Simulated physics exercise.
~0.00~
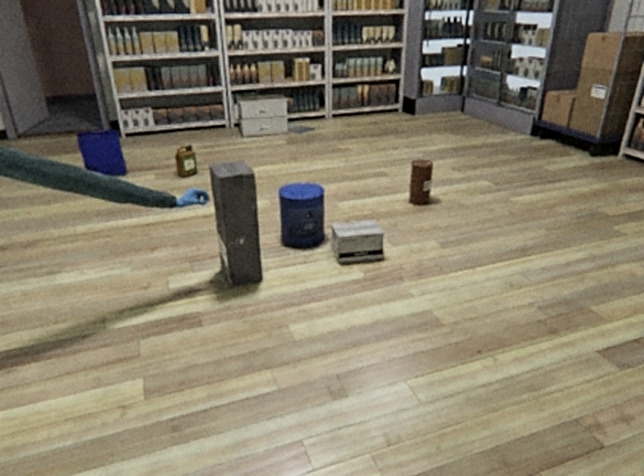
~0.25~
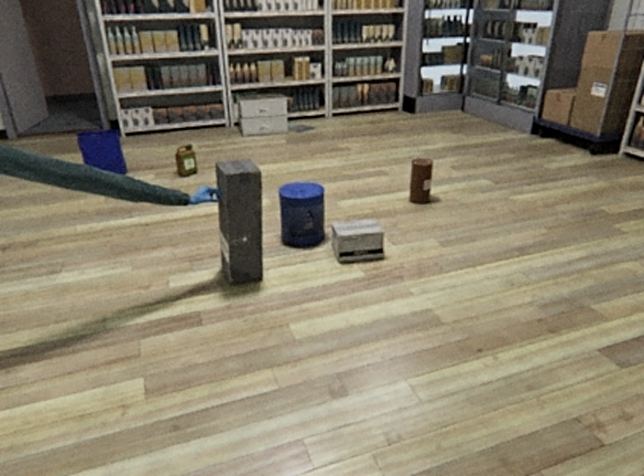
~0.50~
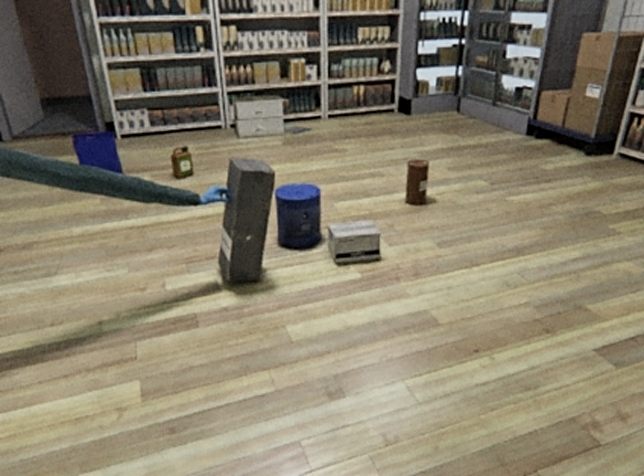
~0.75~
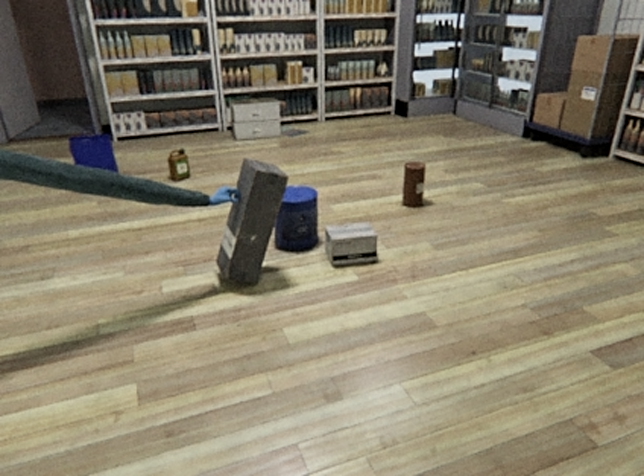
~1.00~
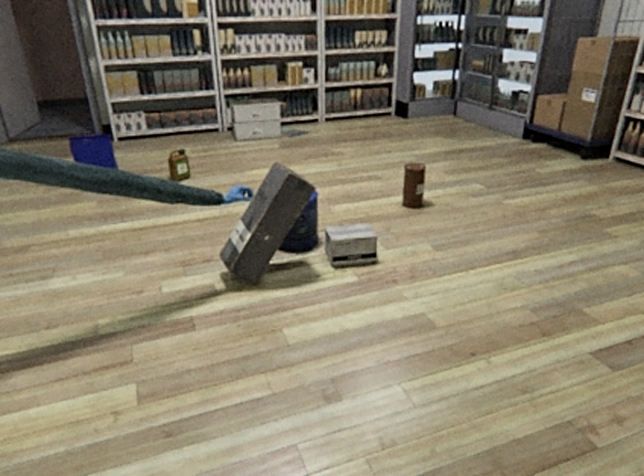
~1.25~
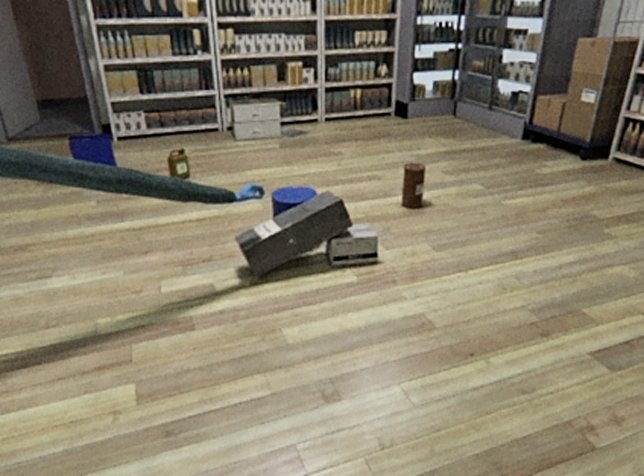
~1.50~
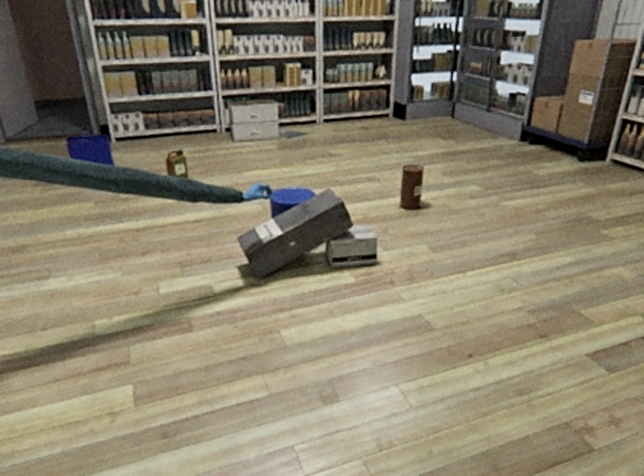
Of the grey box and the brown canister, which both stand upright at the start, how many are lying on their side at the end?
One of them is lying on its side, the grey box, while the brown canister is still standing.
